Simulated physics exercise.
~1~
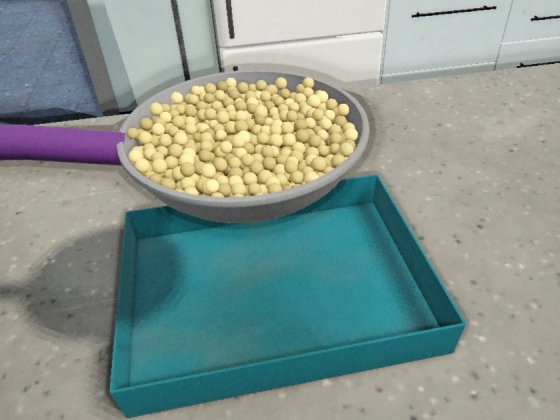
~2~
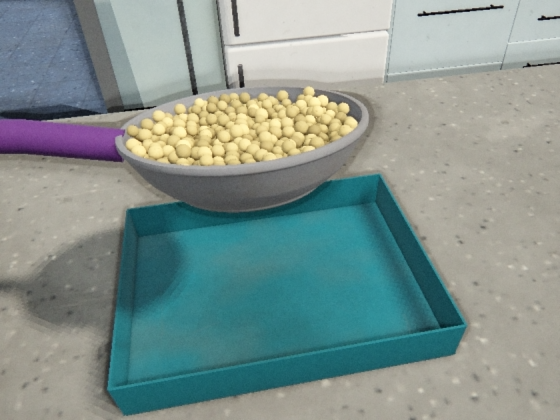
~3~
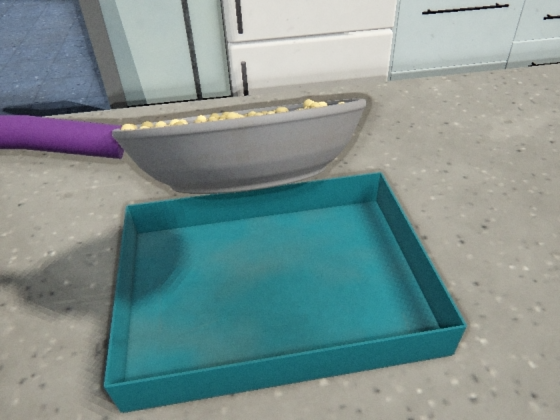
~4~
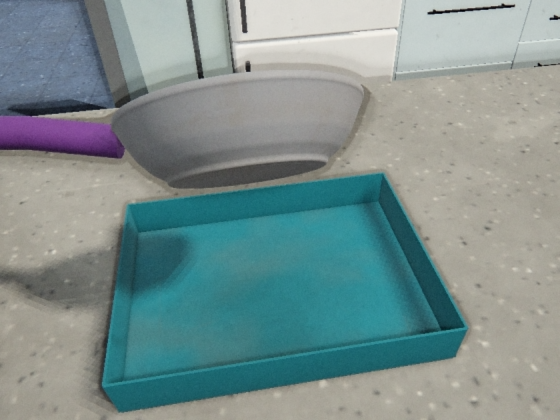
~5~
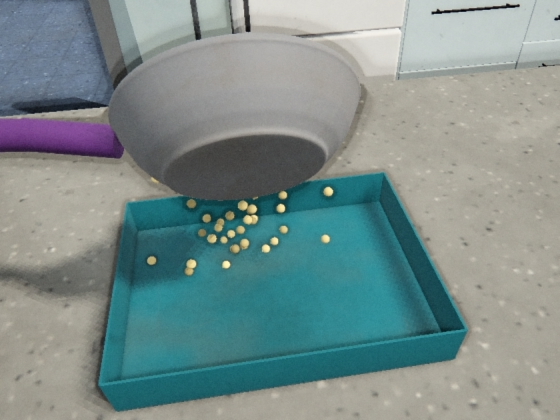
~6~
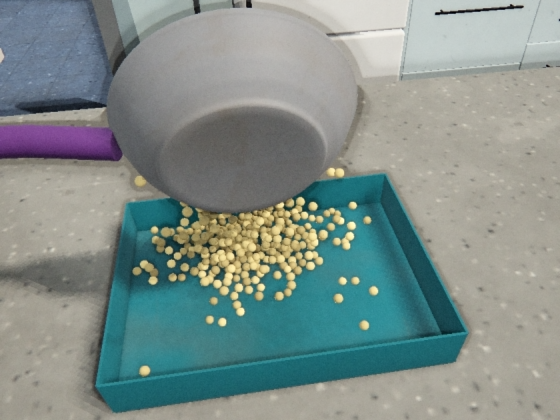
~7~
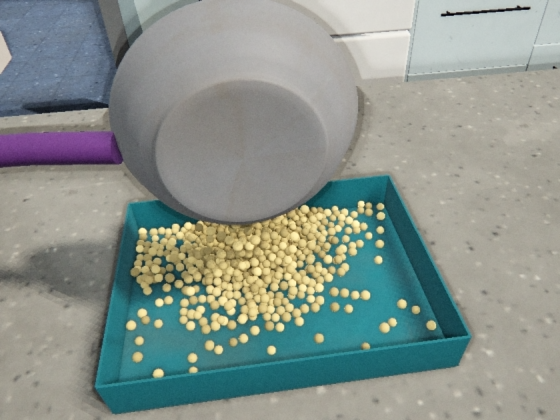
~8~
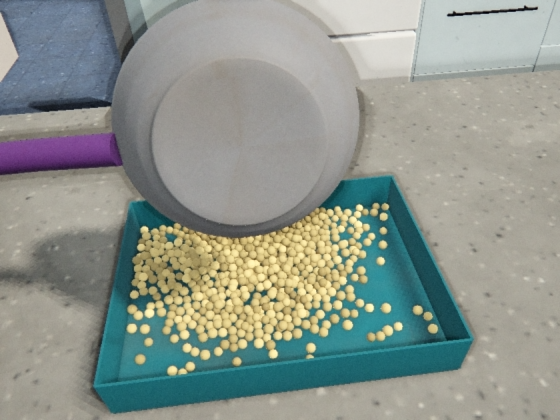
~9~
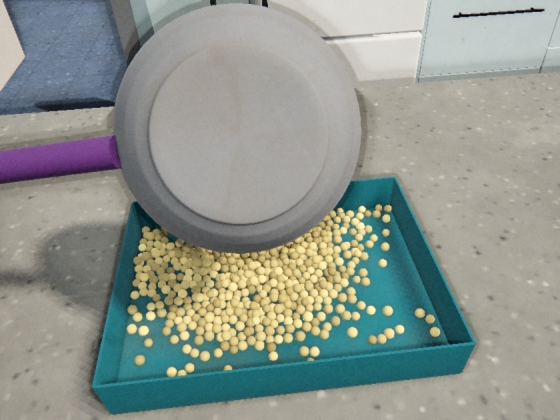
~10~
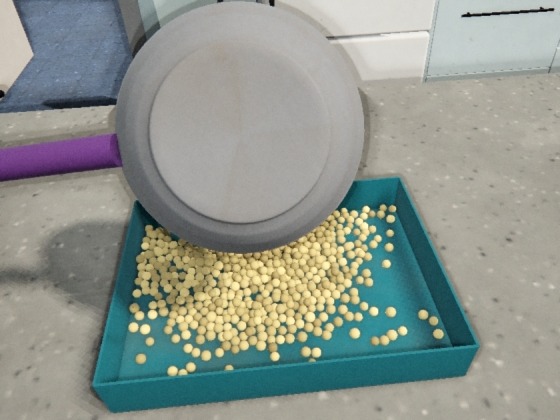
At the start, a grey ladle with a purple handle, heaped with pale yellow soya beans, sits upright above an empty teal tray on a speckled grey counter. The ladle tilts steadily toward the viewer until its rim hides the beans and its underside shows. A few beans drop into the tray, then a thick stream follows as the ladle tips onto its side. The beans pile up beneath the rim and scatter toward the front and right. Finally, the ladle rests tipped well over, its round base facing the viewer, with a broad heap of beans in the tray.
